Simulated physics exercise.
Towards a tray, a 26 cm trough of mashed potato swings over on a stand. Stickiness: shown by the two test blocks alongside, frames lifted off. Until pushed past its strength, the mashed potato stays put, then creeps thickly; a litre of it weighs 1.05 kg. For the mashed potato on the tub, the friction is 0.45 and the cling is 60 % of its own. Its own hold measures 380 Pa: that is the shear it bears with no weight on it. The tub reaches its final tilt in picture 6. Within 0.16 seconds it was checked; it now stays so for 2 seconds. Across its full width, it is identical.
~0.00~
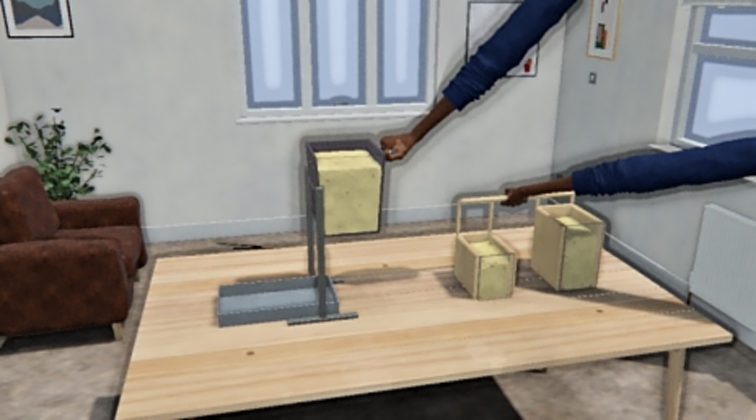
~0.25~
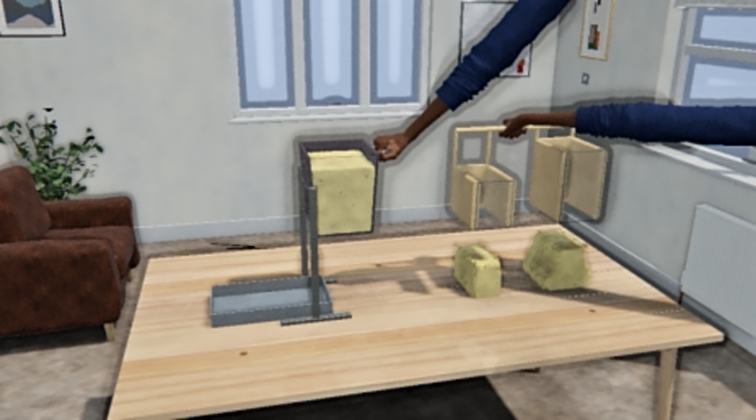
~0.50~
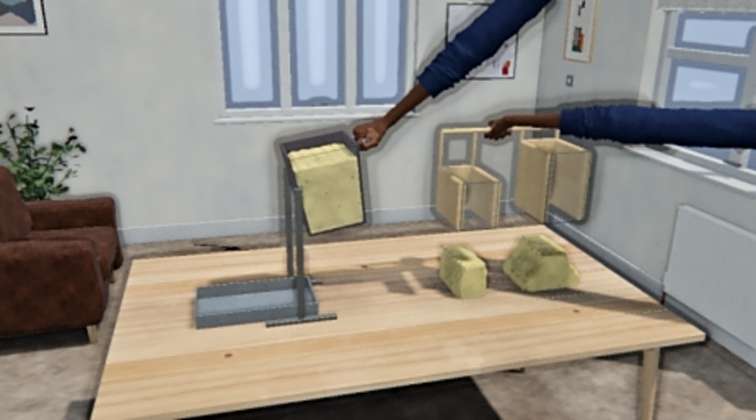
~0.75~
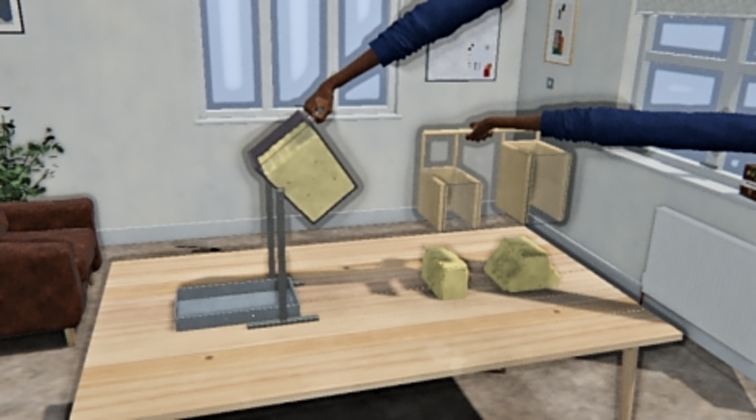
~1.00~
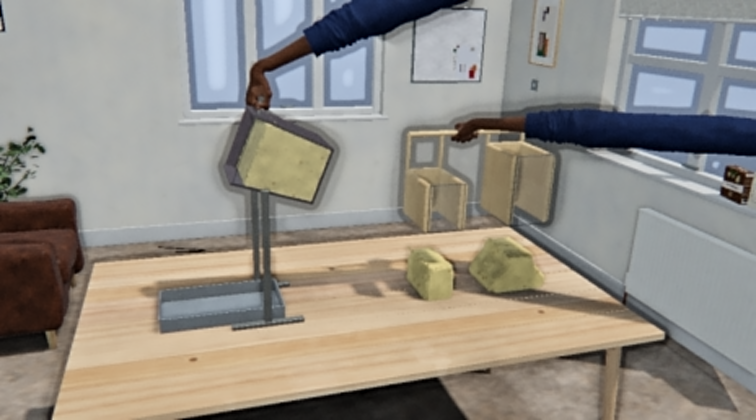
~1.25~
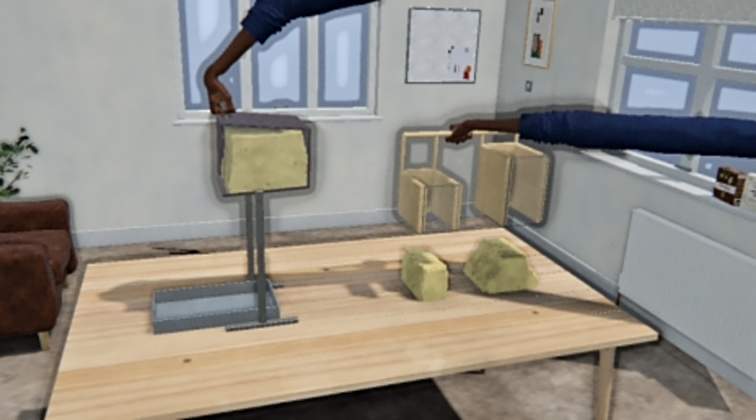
Two hands lifting open moulds off two pale yellow blocks, which slump slightly, then turning a filled tub sideways on a stand.
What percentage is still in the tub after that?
About 68 %.
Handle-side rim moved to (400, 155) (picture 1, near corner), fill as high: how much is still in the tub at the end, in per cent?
Close to 45 per cent would still be in the tub.
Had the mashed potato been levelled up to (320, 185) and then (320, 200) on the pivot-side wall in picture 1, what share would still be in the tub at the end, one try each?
The first fill leaves 100 % in the tub and the second leaves 100 %.
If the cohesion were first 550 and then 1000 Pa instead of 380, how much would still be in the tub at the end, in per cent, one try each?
Expect about 100 in a hundred, then about 100 in a hundred.
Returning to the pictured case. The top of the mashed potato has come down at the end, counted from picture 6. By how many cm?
Roughly 5 cm.
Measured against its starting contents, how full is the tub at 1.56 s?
About 80 %.
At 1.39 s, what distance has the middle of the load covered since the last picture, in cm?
About 2 cm.
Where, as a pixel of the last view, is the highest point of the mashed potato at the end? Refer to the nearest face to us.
The highest point sits at around (270, 148).
After 1.39 s, the tub is at 89 degrees and holds 97 %.
After 1.56 s, the tub is at 89 degrees and holds 82 %.
After 1.73 s, the tub is at 89 degrees and holds 71 %.
After 1.90 s, the tub is at 89 degrees and holds 68 %.
After 3.25 s, the tub is at 89 degrees and holds 68 %.
